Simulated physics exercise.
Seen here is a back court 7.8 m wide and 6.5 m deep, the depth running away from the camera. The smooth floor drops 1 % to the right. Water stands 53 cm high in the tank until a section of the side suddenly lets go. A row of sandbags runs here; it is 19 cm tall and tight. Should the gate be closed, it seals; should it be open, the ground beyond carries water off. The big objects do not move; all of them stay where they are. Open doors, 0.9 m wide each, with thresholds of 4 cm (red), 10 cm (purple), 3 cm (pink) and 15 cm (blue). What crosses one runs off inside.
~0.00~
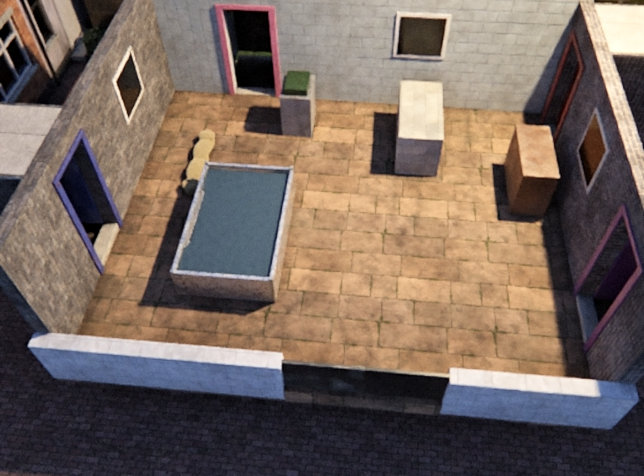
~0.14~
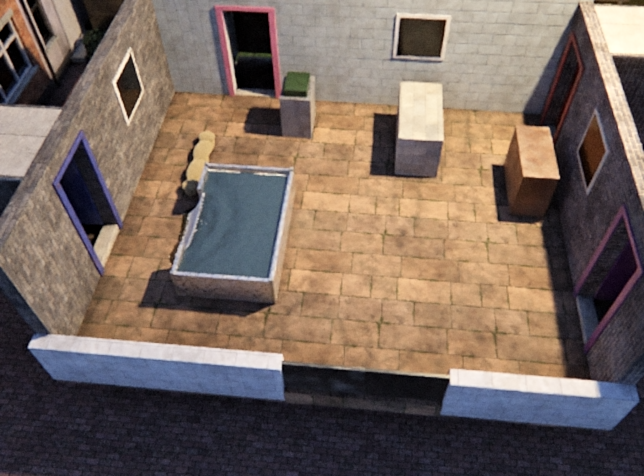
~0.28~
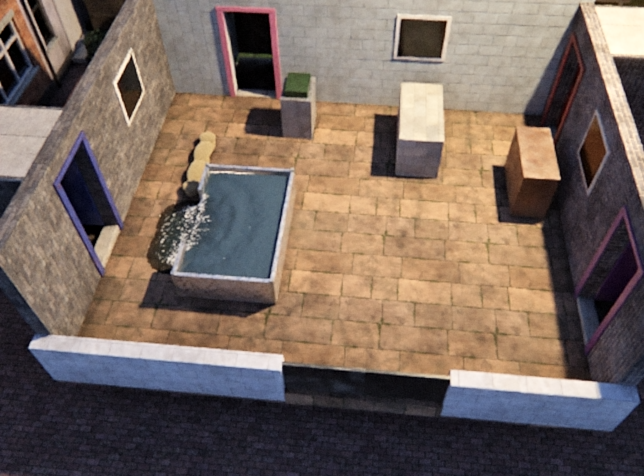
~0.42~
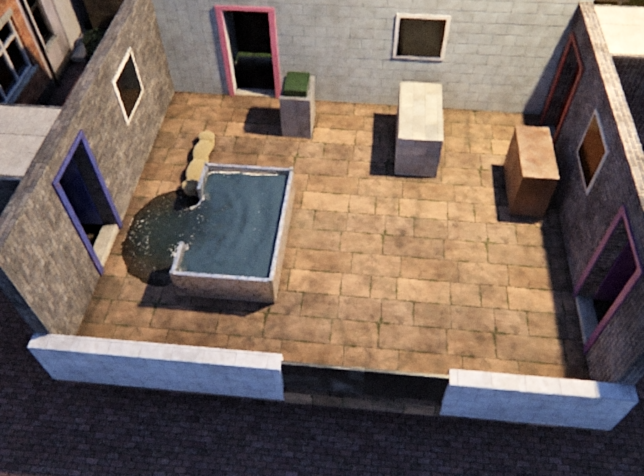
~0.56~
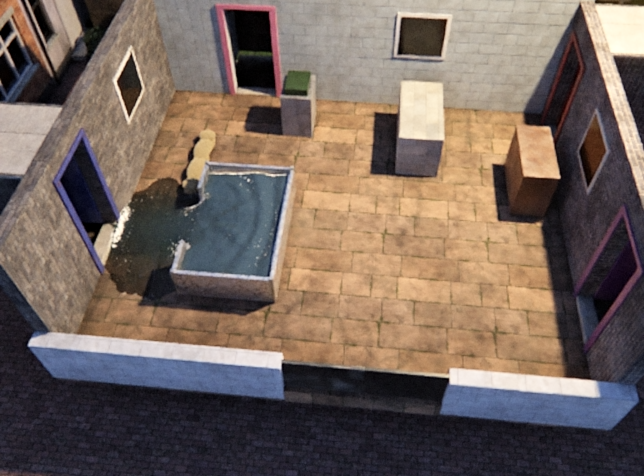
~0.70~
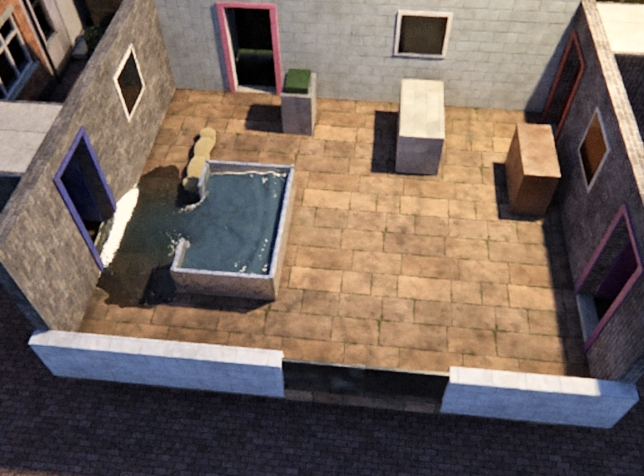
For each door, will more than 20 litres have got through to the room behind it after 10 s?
Outcome: At the red door the amount will not overshoot the limit; at the purple door the amount will not overshoot the limit; at the pink door the amount will overshoot the limit; at the blue door the amount will overshoot the limit.
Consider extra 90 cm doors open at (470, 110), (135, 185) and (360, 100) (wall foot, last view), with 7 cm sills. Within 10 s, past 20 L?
Less, more, less.
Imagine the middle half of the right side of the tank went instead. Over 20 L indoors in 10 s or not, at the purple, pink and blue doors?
Then: Purple past it, pink below, blue under.
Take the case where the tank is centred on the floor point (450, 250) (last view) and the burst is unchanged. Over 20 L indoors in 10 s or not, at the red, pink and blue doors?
Checking the limit: Red is within it, pink is beyond it and blue is within it.
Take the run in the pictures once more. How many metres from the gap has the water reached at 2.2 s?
It comes to some 4.0 metres.
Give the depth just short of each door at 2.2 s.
In cm: Red 0, purple 0, pink 0, blue 26.
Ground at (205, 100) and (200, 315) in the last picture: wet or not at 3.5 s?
Soaked, soaked.
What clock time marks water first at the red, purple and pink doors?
Red: 7.5 s; purple: 6.5 s; pink: 2.6 s.
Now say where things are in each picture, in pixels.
Still water, 53 cm deep, in the tank at (237, 220), in the first picture.
Water pours out at (197, 230) and has run 0.7 m, to a hidden place; typically 9 cm deep outside, 53 cm at the tank's back, in the second picture.
The front is at (168, 213), 0.9 m from the gap at (198, 232); 0.9 m2 of floor is under water; 53 cm left at the back of the tank, in the third picture.
Water pours out at (197, 232) and has run 1.2 m, to (127, 254); typically 8 cm deep outside, 52 cm at the tank's back, in the fourth picture.
Water pours out at (197, 230) and has run 1.6 m, to (132, 200); typically 7 cm deep outside, 46 cm at the tank's back, in the fifth picture.
The front is at (138, 184), 1.8 m from the gap at (198, 228); 3.2 m2 of floor is under water; 45 cm left at the back of the tank, in the sixth picture.
After 1.4 s water covers 10 % of the floor and is deepest (35 cm) near (131, 226); red door not reached, purple door not reached, pink door not reached, blue door 33 cm at the sill, 49 L in.
After 2.2 s water covers 20 % of the floor and is deepest (28 cm) near (115, 241); red door not reached, purple door not reached, pink door not reached, blue door 26 cm at the sill, 113 L in.
After 3.5 s water covers 30 % of the floor and is deepest (21 cm) near (175, 92); red door not reached, purple door not reached, pink door 7 cm at the sill, 6 L in, blue door 19 cm at the sill, 146 L in.
After 6.0 s water covers 55 % of the floor and is deepest (13 cm) near (216, 95); red door not reached, purple door not reached, pink door 7 cm at the sill, 27 L in, blue door 11 cm at the sill, 154 L in.
After 10.0 s water covers 80 % of the floor and is deepest (8 cm) near (589, 403); red door 5 cm at the sill, 3 L in, purple door 7 cm at the sill, 0 L in, pink door 6 cm at the sill, 55 L in, blue door 6 cm at the sill, 154 L in.
